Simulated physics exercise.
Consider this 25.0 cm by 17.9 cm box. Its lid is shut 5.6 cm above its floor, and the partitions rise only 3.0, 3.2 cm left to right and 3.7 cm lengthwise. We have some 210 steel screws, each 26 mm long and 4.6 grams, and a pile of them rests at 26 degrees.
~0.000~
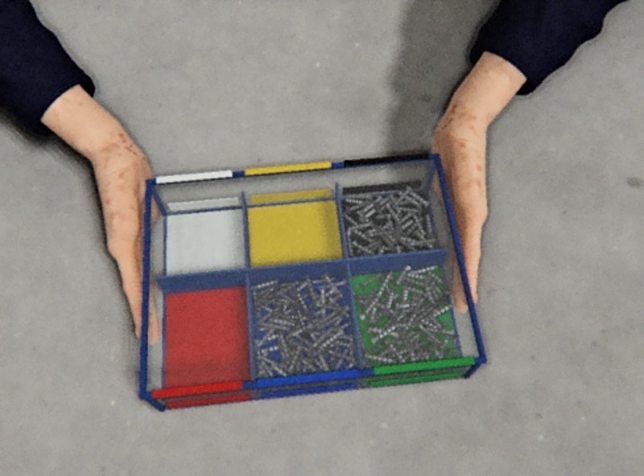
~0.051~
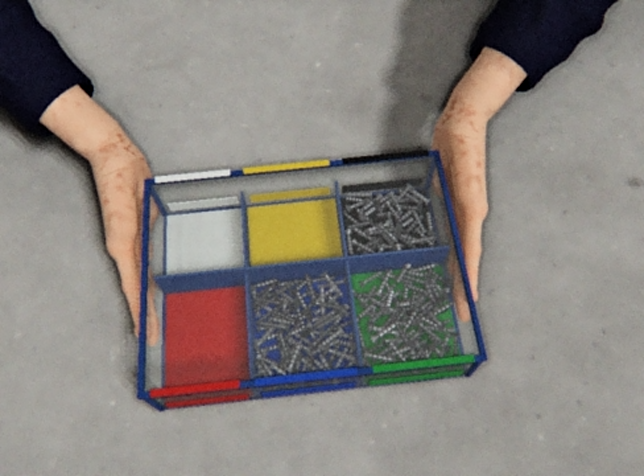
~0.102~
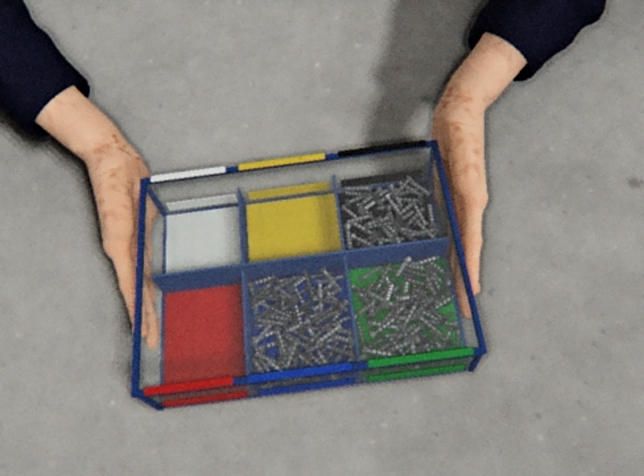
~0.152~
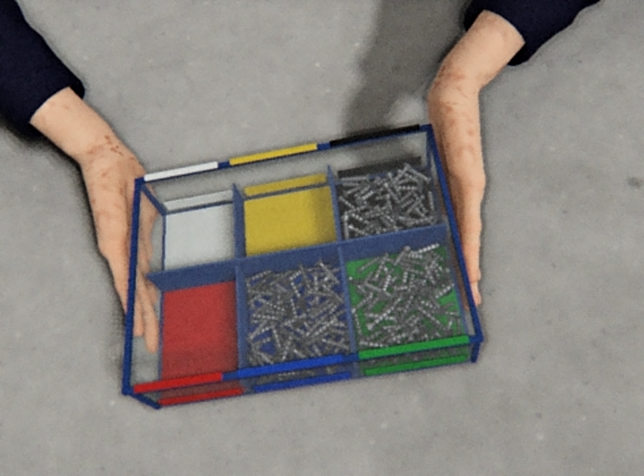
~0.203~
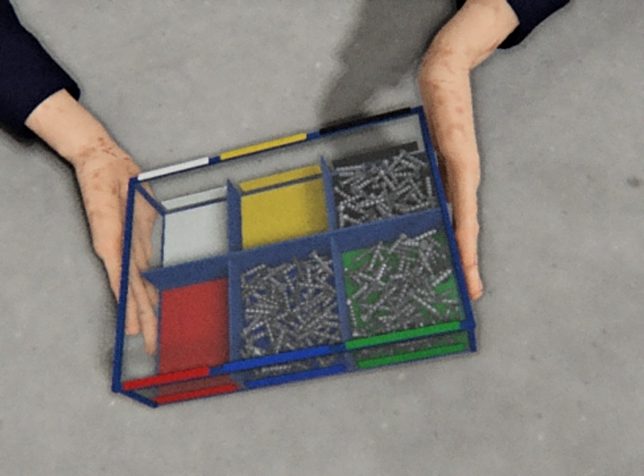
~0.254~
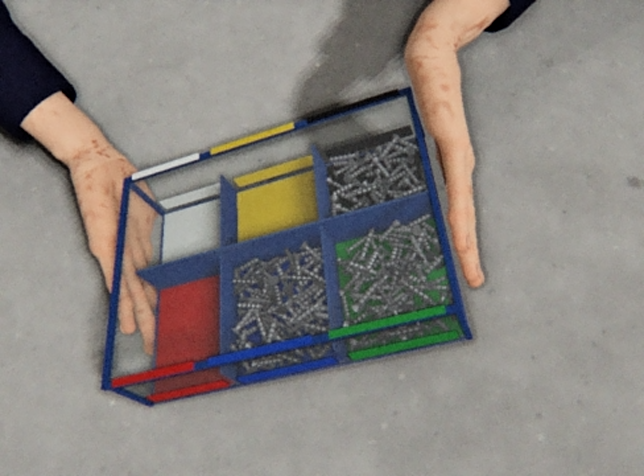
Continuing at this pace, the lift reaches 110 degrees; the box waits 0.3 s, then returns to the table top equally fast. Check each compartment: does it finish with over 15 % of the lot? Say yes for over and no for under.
Red compartment: Yes; blue compartment: No; green compartment: No; yellow compartment: No; white compartment: Yes; black compartment: No.
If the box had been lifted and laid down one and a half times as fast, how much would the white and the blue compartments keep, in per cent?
Then white would have 55 percent and blue 0 percent.
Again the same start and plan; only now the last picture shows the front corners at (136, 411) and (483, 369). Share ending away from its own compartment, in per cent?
Some 40 %.
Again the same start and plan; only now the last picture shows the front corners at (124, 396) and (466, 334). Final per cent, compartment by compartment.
Per cent at the finish: Red 70, blue 0, green 0, yellow 0, white 30, black 0.
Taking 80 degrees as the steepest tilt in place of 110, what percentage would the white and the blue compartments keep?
Result - white 20 %, blue 20 %.
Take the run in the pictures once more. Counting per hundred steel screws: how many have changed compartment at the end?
I'd put it at about 100 per cent.
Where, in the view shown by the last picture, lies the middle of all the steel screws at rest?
Centre at rest, approx.: (187, 279) px.
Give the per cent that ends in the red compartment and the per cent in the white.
The red one gets 50 per cent and the white one 50 per cent.
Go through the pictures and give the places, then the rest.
In the first frame, box tilt 0 degrees, front corners at (146, 393) and (480, 358); blue 40 %, green 35 %, black 20 %.
In the second frame, box tilt 1 degrees, front corners at (144, 393) and (481, 356).
In the third frame, box tilt 5 degrees, front corners at (138, 391) and (480, 348), lowest corner left back.
In the fourth frame, box tilt 10 degrees, front corners at (129, 389) and (477, 336), lowest corner left back.
In the fifth frame, box tilt 15 degrees, front corners at (119, 386) and (468, 322), lowest corner left back.
In the sixth frame, box tilt 20 degrees, front corners at (108, 384) and (455, 306), lowest corner left back; blue 40 %, green 35 %, black 20 %. Its pace works out near 105 degrees a second.
After 1.33 s, tilt 110 degrees; red 40 %, blue 20 %, green 5 %, yellow 10 %, white 30 %.
Then, at 2.05 s, tilt 57 degrees; red 50 %, white 50 %.
After 2.80 s, tilt 0 degrees; red 50 %, white 50 %.
At rest (3.1 s), red 50 %, blue 0 %, green 0 %, yellow 0 %, white 50 %, black 0 %.
